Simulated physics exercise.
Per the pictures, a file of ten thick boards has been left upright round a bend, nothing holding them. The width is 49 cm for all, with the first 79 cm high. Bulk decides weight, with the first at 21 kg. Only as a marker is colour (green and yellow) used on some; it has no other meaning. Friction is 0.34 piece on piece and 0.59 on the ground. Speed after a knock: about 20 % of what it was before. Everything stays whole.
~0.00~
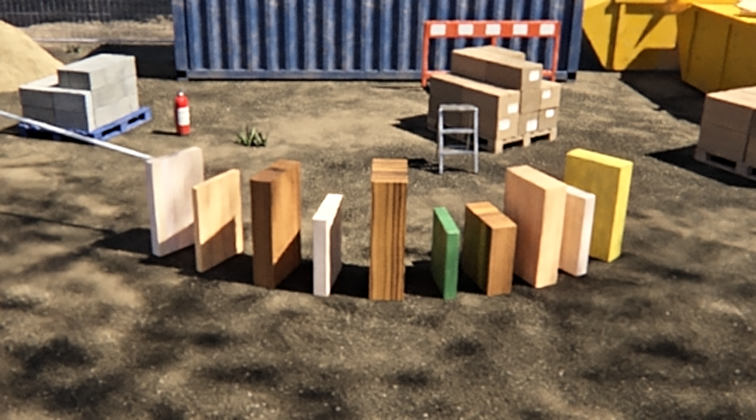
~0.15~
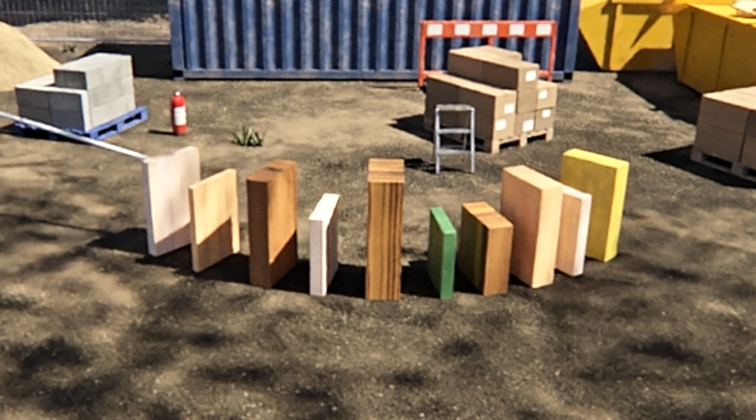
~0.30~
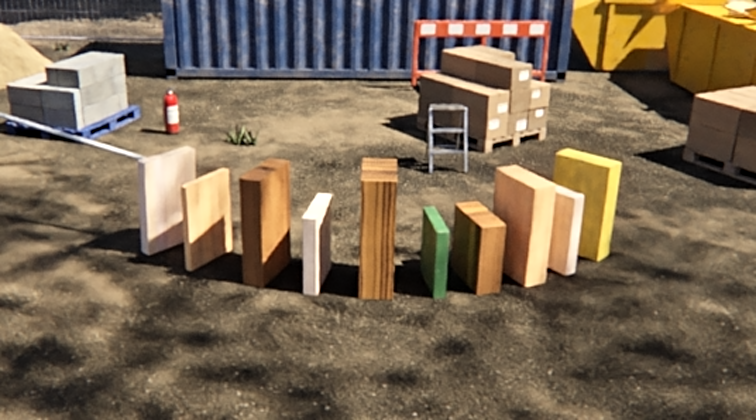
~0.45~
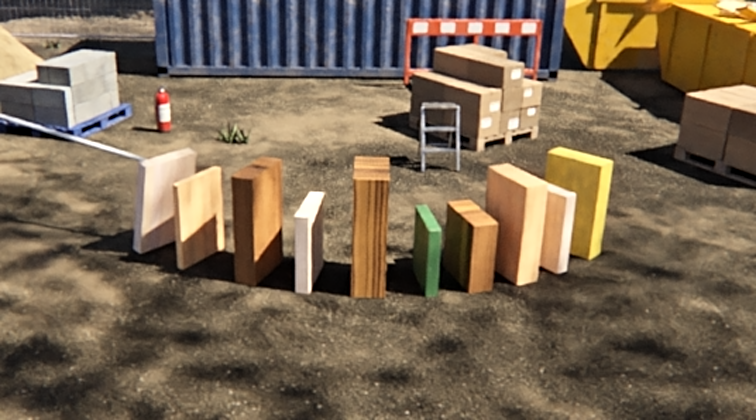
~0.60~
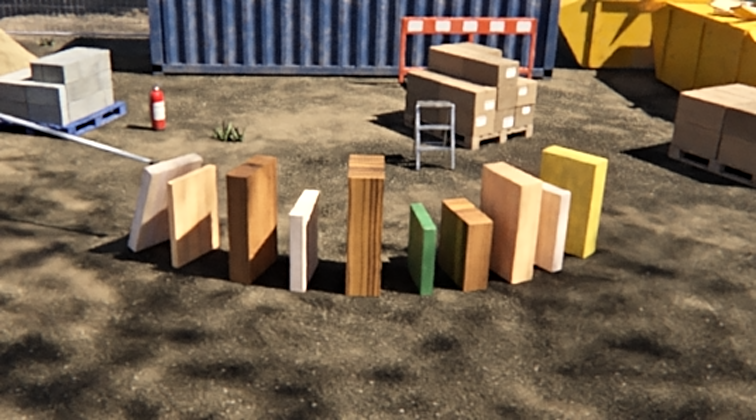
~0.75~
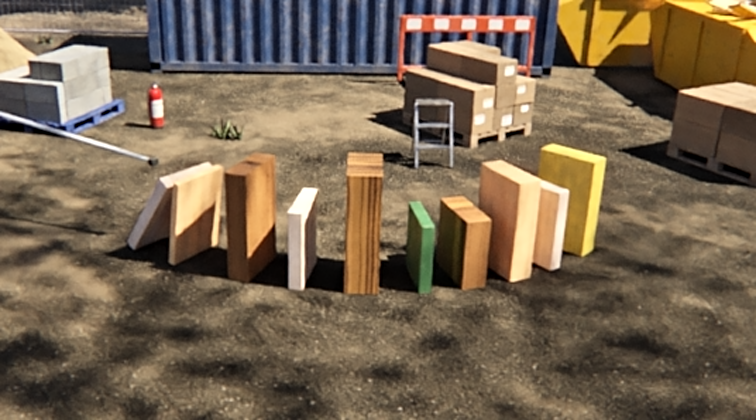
A pole moved in from the left and pushed the pale board at the left end of a curved row of upright boards, then stopped as that board leaned right against its neighbour.
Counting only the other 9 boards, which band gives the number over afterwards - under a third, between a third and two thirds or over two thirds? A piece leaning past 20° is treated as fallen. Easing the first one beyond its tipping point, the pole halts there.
I would say upwards of two thirds of them.
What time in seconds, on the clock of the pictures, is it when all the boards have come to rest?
3.5 s, roughly.
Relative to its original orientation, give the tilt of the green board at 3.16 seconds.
Roughly 60 degrees.
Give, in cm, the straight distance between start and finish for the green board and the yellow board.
Green ends up 20 cm away; yellow ends up 60 cm away.
After 1.06 s, 1 of the 9 other boards over.
After 1.86 s, 3 of the 9 other boards over.
After 2.64 s, 7 of the 9 other boards over; green board leaning 58°.
After 3.16 s, 9 of the 9 other boards over; green board leaning 63°; yellow board leaning 57°.
At rest (3.6 s), 9 of the 9 other boards over; yellow board lying flat; green board leaning 65°. That is 100 per cent. Not one is left standing. As the last picture would show them, middles, yellow board near (596, 220), green board near (441, 258).
